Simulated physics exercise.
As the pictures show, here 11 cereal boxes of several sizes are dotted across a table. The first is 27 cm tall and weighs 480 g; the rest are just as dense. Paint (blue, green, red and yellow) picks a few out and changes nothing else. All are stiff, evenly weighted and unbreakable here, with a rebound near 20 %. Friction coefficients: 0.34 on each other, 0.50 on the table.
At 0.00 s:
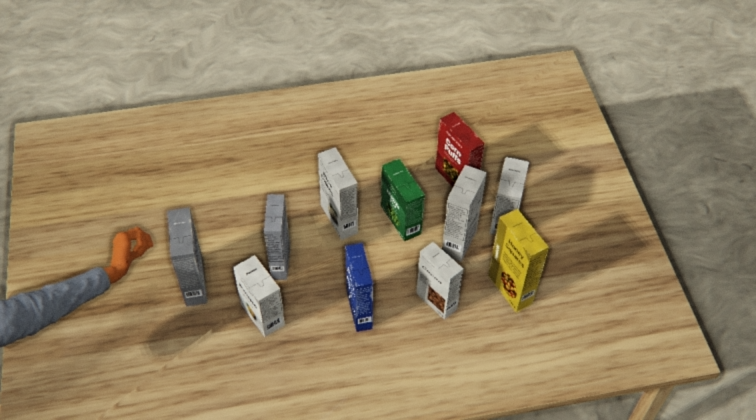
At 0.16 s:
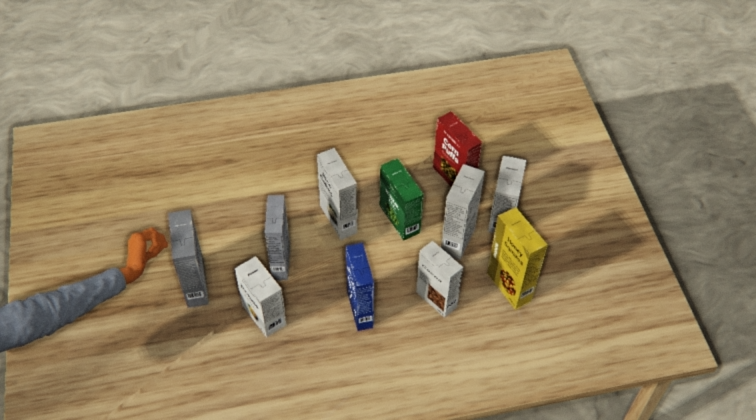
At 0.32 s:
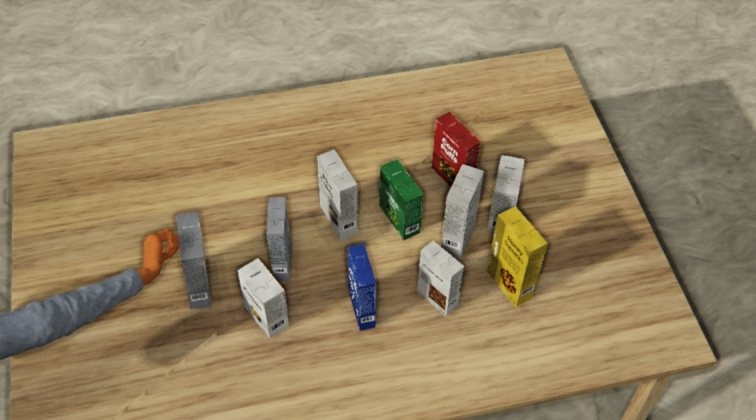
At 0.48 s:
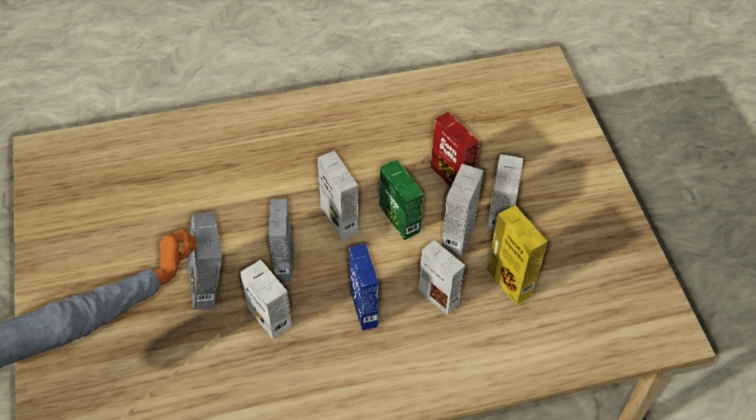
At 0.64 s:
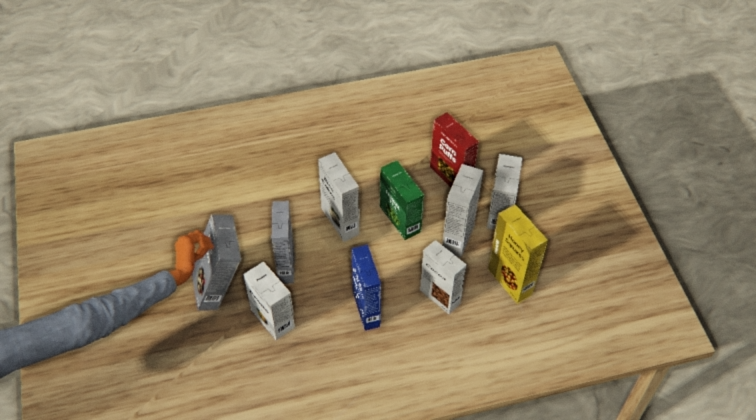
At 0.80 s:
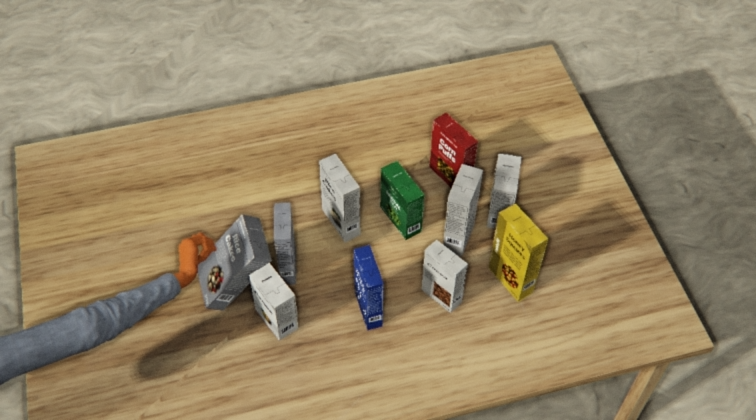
Orange-gloved hand reaching in from the left, pushing a grey box rightward, then pausing as the box turns among other cereal boxes.
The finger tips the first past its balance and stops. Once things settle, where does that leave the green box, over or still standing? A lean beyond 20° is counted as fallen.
It goes over.
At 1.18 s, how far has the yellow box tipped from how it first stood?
Roughly 0°.
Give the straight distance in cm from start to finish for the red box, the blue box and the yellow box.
About: Red 20, blue 0, yellow 0.
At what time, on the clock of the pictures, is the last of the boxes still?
Around 2.0 s.
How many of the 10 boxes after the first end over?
It comes to 4.
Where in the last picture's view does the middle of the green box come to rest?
Around (434, 197).
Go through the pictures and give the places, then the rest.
In the first frame (places mark the middle of the side facing us; the camera moves round a little), finger (144, 240) 55 mm from the first box; green box (393, 204); blue box (364, 309); yellow box (508, 267); the rest undisturbed.
Finger (159, 240) 20 mm from the first box; green box (391, 204), in the second frame.
Finger (174, 241) pushing; green box (392, 204); the rest undisturbed, in the third frame.
Finger (189, 242) pushing; green box (392, 204); the rest undisturbed, in the fourth frame.
Finger (204, 242) stopped; green box (392, 205); the rest undisturbed, in the fifth frame.
Finger (207, 245) stopped; green box (393, 205); blue box (375, 308); yellow box (509, 259); the rest undisturbed, in the sixth frame.
After 0.96 s, none of the 10 other boxes over, 1 disturbed; green box unmoved.
After 1.18 s, 2 of the 10 other boxes over; green box unmoved.
After 1.46 s, 3 of the 10 other boxes over; green box leaning 58°.
After 1.84 s, 4 of the 10 other boxes over; green box lying flat; red box leaning 61°.
At rest (2.3 s), 4 of the 10 other boxes over; green box lying flat; red box lying flat; blue box unmoved. Six left standing. As the last picture would show them, middles, green box near (435, 197), red box near (491, 148).
